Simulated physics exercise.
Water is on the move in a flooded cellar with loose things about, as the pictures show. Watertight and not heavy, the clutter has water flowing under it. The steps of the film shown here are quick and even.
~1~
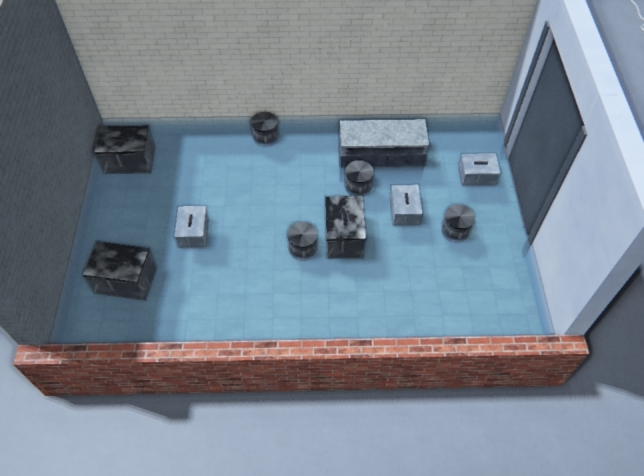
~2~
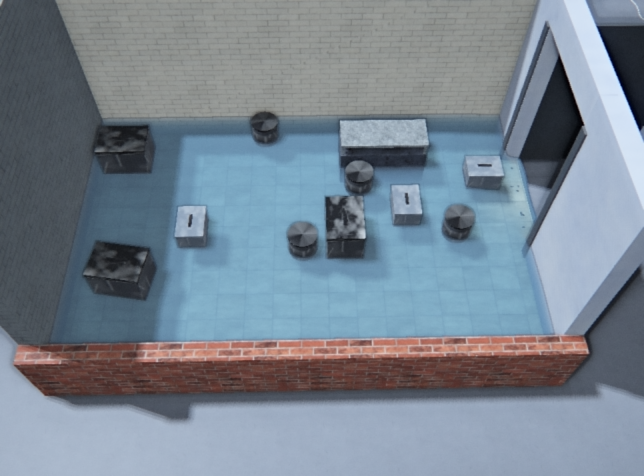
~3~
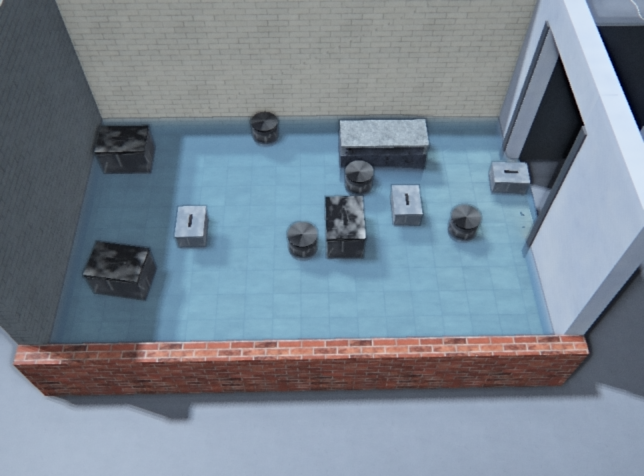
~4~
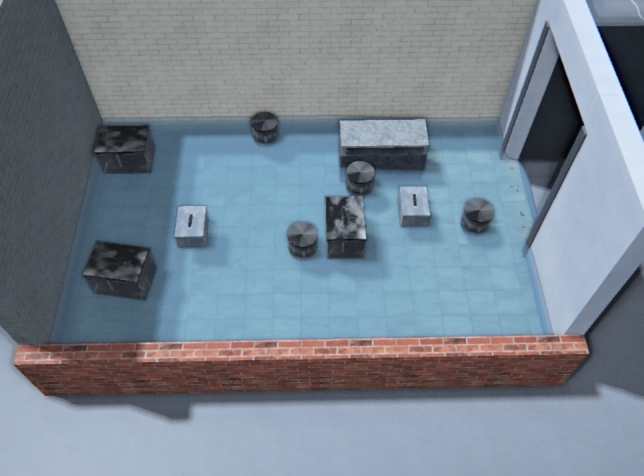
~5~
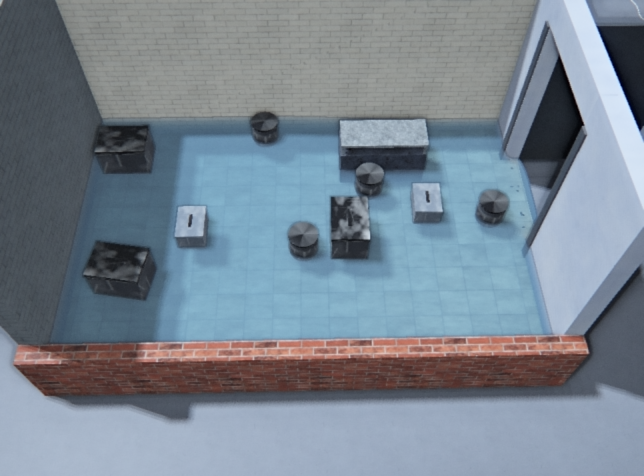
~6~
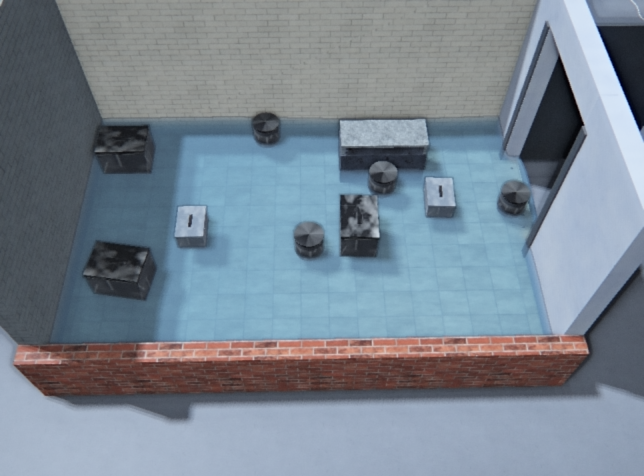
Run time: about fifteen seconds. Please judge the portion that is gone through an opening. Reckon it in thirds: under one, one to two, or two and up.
My prediction is the high band.
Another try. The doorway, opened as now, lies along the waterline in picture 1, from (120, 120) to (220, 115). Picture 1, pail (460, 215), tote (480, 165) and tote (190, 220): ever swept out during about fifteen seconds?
Taking them in turn, the first is held back, the second is held back and the third is flushed away.
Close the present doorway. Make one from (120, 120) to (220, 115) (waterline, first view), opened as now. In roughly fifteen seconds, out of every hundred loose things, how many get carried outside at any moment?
I'd put it near 70 percent.
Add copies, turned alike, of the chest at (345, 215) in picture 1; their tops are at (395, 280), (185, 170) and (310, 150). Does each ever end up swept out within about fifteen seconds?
The first departs, the second remains behind, the third departs.
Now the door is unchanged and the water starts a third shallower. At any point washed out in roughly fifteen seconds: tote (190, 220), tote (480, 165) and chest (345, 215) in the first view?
As listed: Remained, escaped, escaped.
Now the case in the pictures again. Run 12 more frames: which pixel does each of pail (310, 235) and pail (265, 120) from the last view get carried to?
About (444, 209) and (396, 119).
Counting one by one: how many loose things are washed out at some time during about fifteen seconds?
I make it 7 in total.
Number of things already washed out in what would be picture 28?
Count: 6.
A moment on, 2 of 10 are out; 8 afloat.
Next, 5 of 10 are out; 5 afloat.
Later, 6 of 10 are out; 4 afloat.
In the end, 7 of 10 are out; 3 afloat.
